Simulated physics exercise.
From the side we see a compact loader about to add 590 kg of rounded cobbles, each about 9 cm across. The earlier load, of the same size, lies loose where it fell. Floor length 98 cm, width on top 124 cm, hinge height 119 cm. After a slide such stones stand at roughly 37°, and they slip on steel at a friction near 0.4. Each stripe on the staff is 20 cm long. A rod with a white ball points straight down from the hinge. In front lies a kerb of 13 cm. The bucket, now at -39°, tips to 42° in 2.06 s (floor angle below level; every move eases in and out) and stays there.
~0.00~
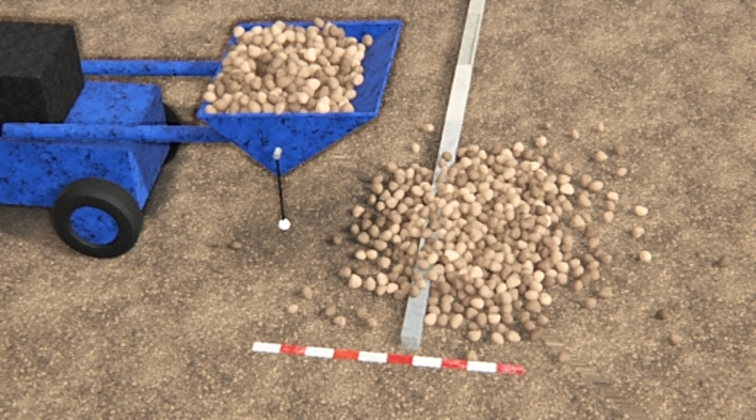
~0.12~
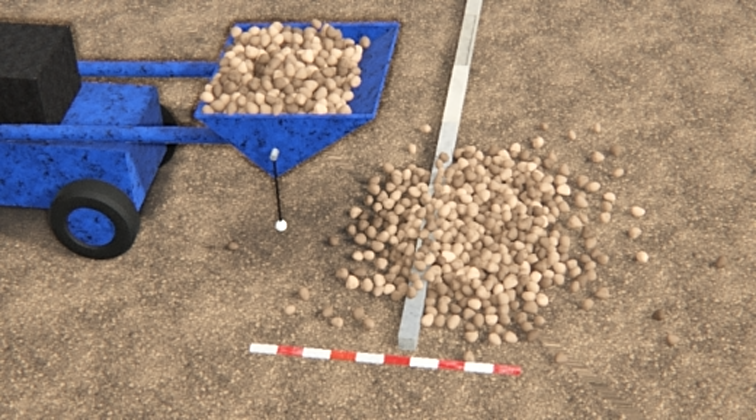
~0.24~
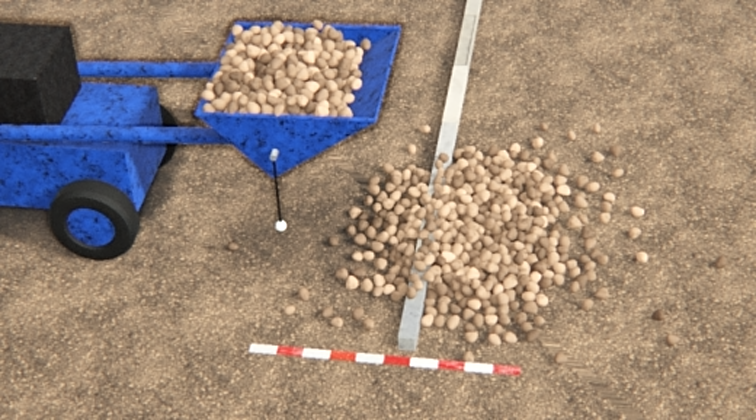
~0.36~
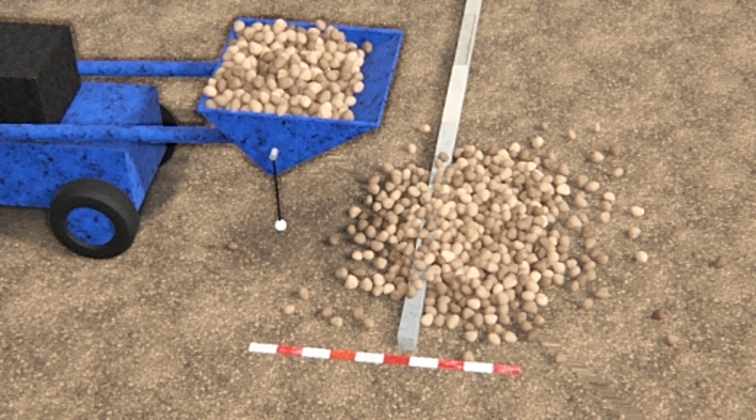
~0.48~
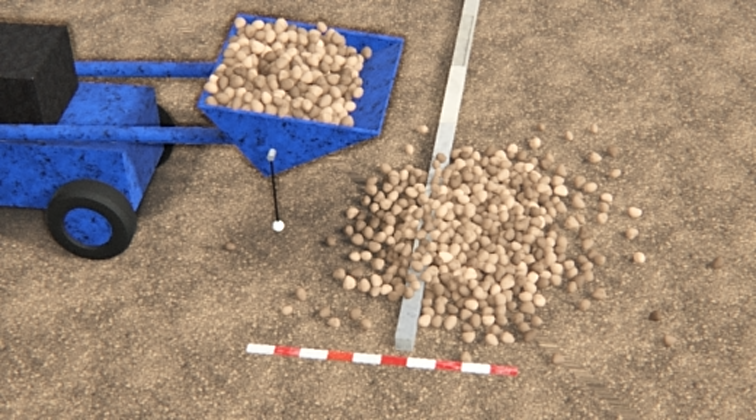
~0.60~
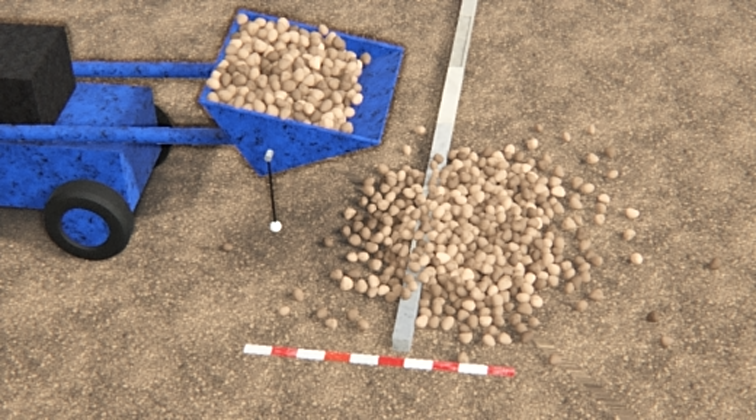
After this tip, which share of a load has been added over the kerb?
Roughly 17 per cent of a load more.
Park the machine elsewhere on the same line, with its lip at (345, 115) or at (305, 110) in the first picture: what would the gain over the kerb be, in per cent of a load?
About 0 and 0 per cent.
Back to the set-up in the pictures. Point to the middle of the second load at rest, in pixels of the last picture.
Around (391, 215).
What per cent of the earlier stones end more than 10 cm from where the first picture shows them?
About 5 per cent.
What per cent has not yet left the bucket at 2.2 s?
Roughly 15 per cent is still inside.
After 1.5 s the floor is at 29°; in per cent of one load, 92 in the bucket, 30 on this side of the kerb, 79 over the kerb; the foremost stones are at (643, 241).
After 2.2 s the floor is at 42°; in per cent of one load, 16 in the bucket, 95 on this side of the kerb, 90 over the kerb; the foremost stones are at (643, 241).
After 2.5 s the floor is at 42°; in per cent of one load, 0 in the bucket, 106 on this side of the kerb, 95 over the kerb; the foremost stones are at (643, 241).
After 5.2 s the floor is at 42°; in per cent of one load, 0 in the bucket, 105 on this side of the kerb, 96 over the kerb; the foremost stones are at (643, 241). Net gain over the kerb, 17.
